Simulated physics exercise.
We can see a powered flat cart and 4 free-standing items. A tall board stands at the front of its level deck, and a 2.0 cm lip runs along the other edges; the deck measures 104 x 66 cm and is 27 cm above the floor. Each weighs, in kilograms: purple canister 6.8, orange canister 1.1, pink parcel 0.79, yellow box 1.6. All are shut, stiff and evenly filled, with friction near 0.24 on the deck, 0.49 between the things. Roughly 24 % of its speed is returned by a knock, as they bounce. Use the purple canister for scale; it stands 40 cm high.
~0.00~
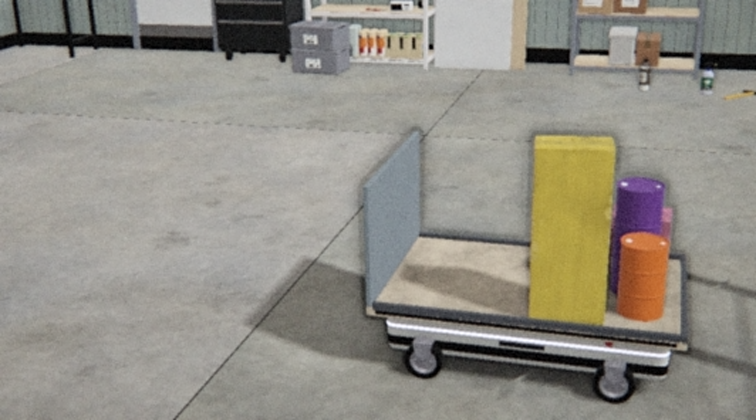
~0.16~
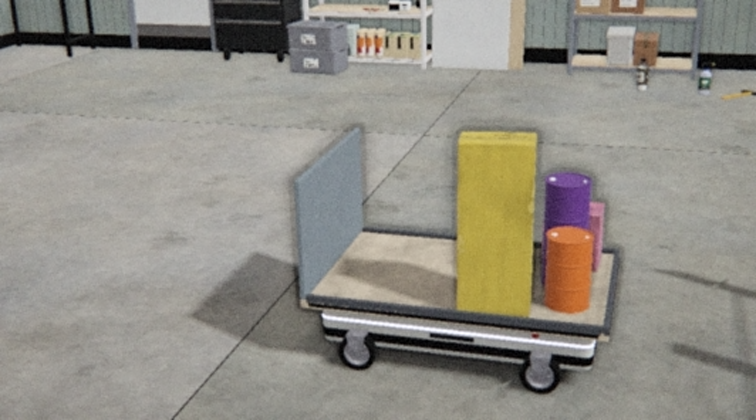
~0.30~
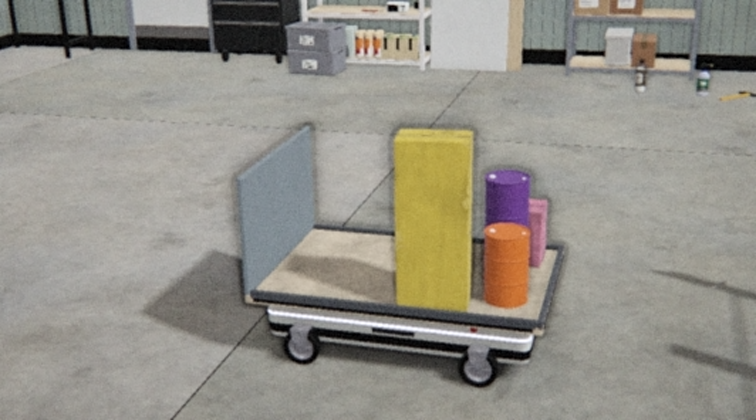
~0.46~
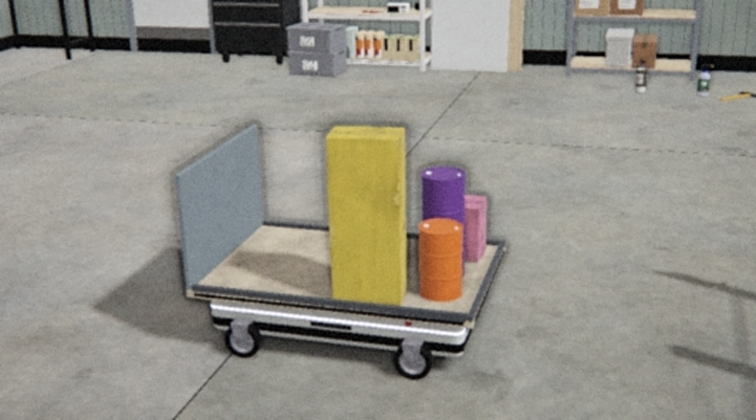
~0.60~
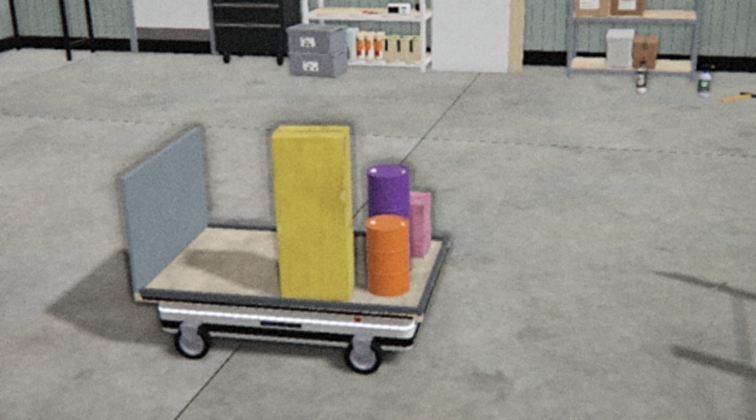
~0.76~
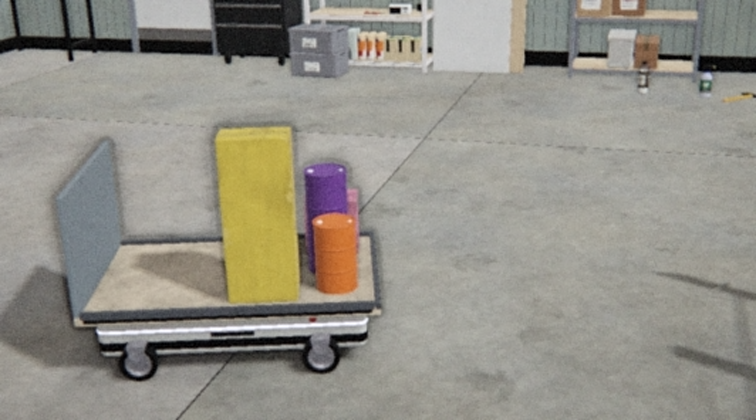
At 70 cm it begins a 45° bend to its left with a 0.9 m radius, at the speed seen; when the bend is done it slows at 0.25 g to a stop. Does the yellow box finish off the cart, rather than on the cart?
No.
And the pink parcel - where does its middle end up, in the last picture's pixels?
I'd put it at around (32, 266).
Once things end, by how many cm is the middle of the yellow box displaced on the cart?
Start to finish, roughly 10 cm.
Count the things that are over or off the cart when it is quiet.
Tally: 0.
By 0.86 s, 129 cm covered, turned 28°; yellow box 6 cm from its spot near (225, 220); pink parcel 2 cm from its spot.
By 1.06 s, 159 cm covered, turned 44°; yellow box 8 cm from its spot near (153, 235); pink parcel 5 cm from its spot; purple canister 2 cm from its spot.
By 1.46 s, 206 cm covered, turned 45°; yellow box 8 cm from its spot near (5, 265); pink parcel 5 cm from its spot; purple canister 2 cm from its spot.
When it is over (2.2 s), all 4 within 10 cm of the start.
